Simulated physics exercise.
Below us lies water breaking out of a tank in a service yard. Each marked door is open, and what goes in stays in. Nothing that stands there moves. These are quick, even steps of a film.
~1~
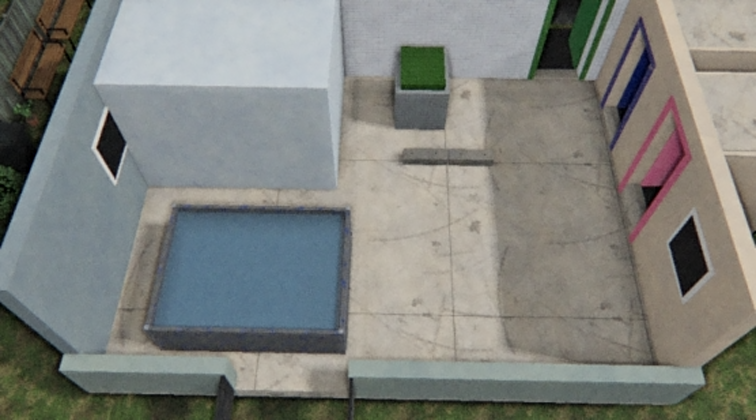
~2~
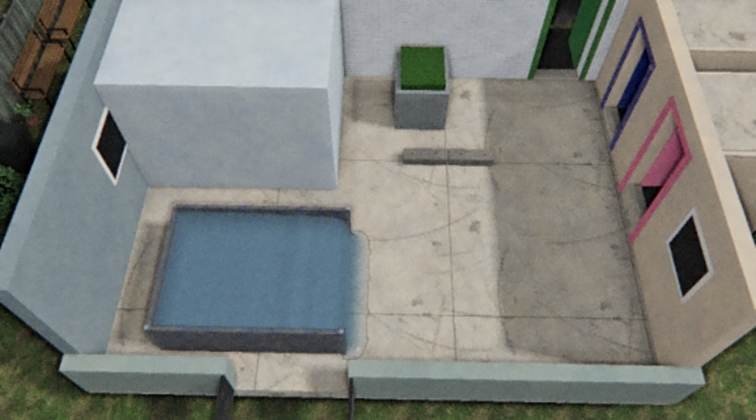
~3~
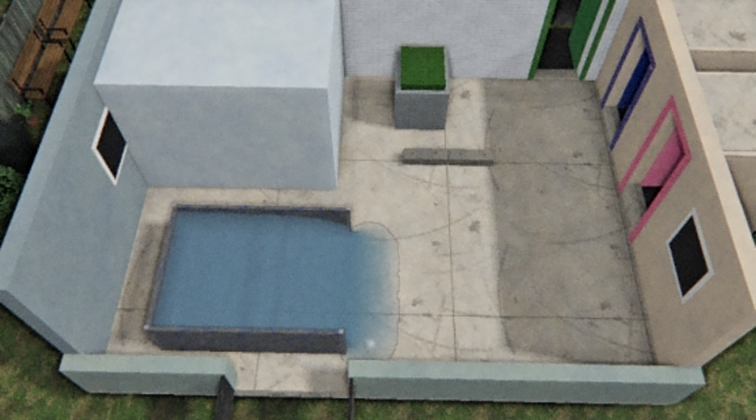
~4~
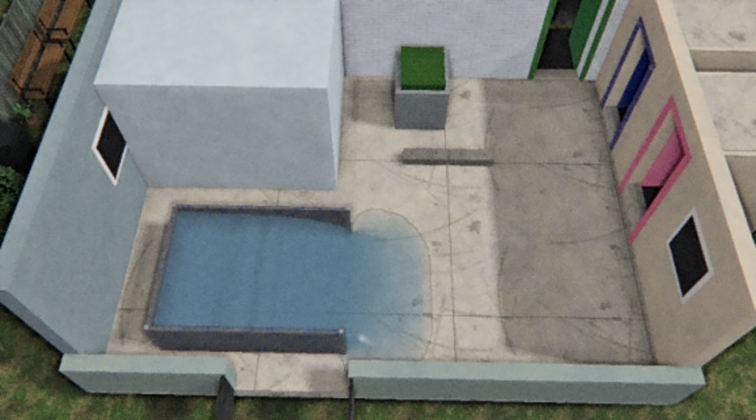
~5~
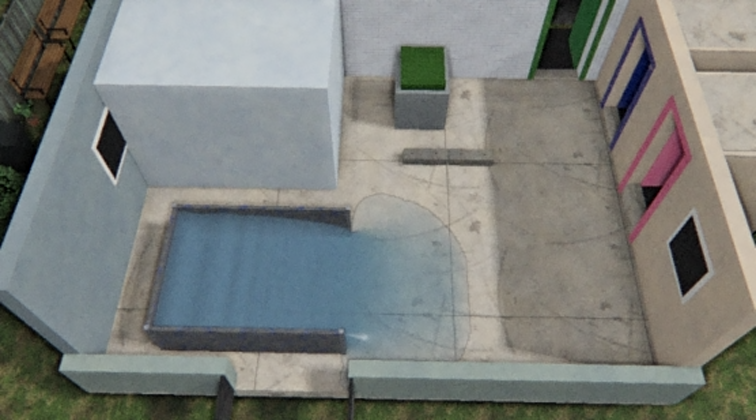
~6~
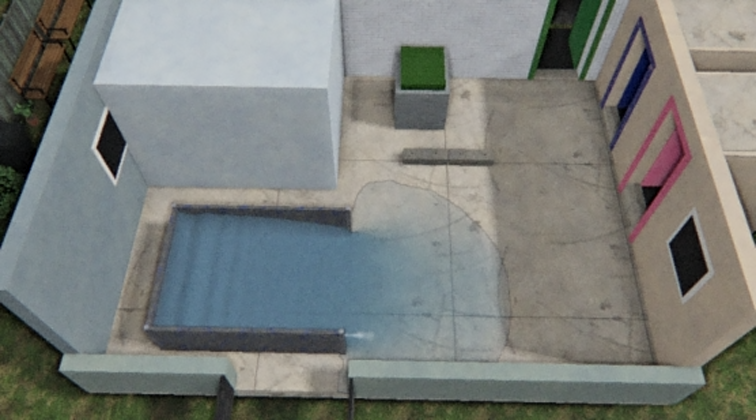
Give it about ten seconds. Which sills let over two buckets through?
In the end: The pink door admits no more than that; the blue door lets in a lot; the green door lets in a lot.
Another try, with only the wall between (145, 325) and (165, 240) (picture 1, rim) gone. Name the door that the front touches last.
I say the green-painted one.
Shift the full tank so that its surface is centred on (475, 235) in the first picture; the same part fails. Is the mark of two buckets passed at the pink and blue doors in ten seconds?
My reading: The pink one goes over; the blue one stays under.
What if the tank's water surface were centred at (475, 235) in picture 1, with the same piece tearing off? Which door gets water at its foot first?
That is the one in pink.
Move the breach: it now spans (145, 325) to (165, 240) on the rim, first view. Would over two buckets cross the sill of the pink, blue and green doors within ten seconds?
My reading: Pink door stays under; blue door stays under; green door takes more.
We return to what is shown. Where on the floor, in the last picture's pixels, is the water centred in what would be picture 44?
Roughly at (481, 224).
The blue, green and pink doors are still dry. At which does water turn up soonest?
The door marked pink.
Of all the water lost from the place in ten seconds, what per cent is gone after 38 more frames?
Roughly 50 per cent.
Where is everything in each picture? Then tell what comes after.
The first frame shows still water in the open tank at (254, 268).
In the second frame, water pours out at (345, 284) and has run to (347, 356).
In the third frame, water pours out at (345, 285) and has run to (377, 227).
In the fourth frame, water pours out at (345, 286) and has run to a hidden place.
In the fifth frame, water pours out at (345, 286) and has run to a hidden place.
In the sixth frame, the front is at (500, 271), out from the gap at (345, 286).
A moment on, water covers 45 % of the floor; the pink door not reached, the blue door not reached, the green door not reached.
Next, water covers 55 % of the floor; the pink door wet at the sill, nothing in, the blue door not reached, the green door not reached.
Then, water covers 60 % of the floor; the pink door wet at the sill, nothing in, the blue door under two buckets in, the green door under two buckets in.
Later, water covers 75 % of the floor; the pink door wet at the sill, nothing in, the blue door over two buckets in, the green door far over two buckets in.
In the end, water covers 95 % of the floor; the pink door wet at the sill, nothing in, the blue door over two buckets in, the green door far over two buckets in.
